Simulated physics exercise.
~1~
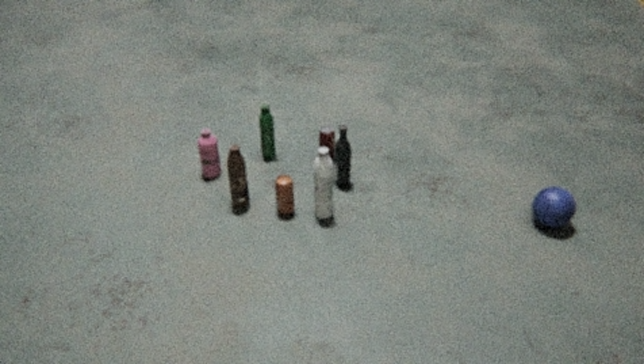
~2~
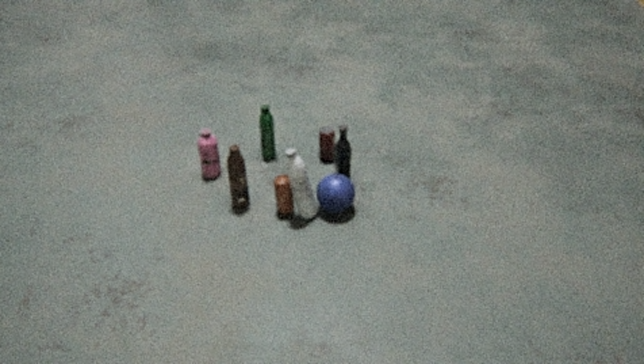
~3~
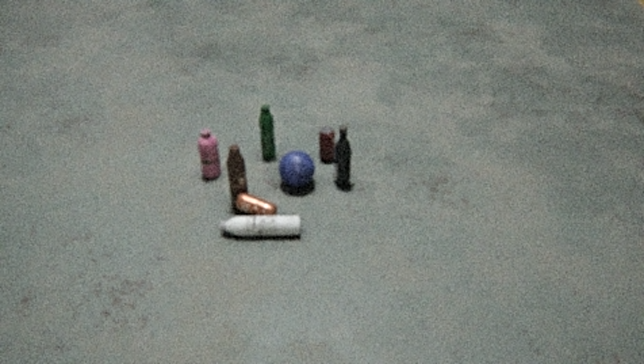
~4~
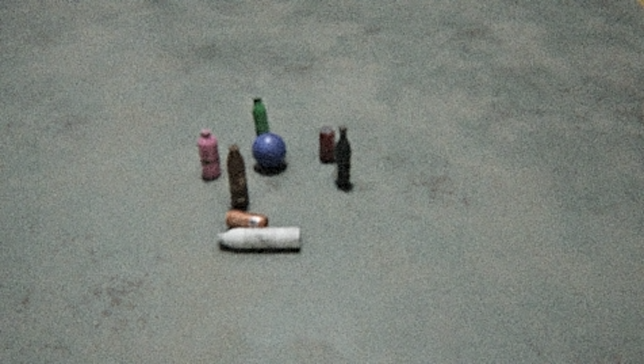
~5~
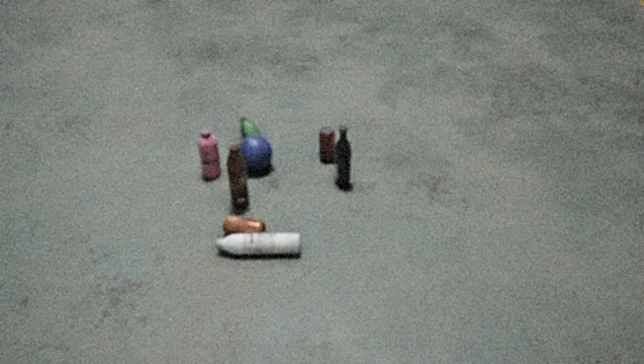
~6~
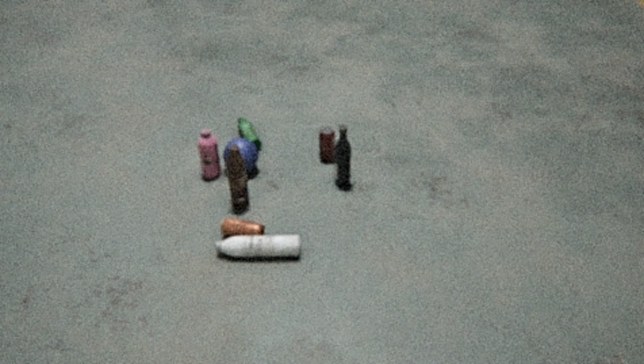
At first, seven bottles and cans stand in a loose group on a grey-green floor, with a blue ball off to the right. The ball rolls left into the group and meets the white bottle, which tips left beside the orange can. Both end up on their sides near the front as the ball heads away to the left and back. It then reaches the green bottle, which leans and topples. The ball slows behind the brown bottle, partly hidden by it. The pink, brown and black bottles and the red can are still upright.
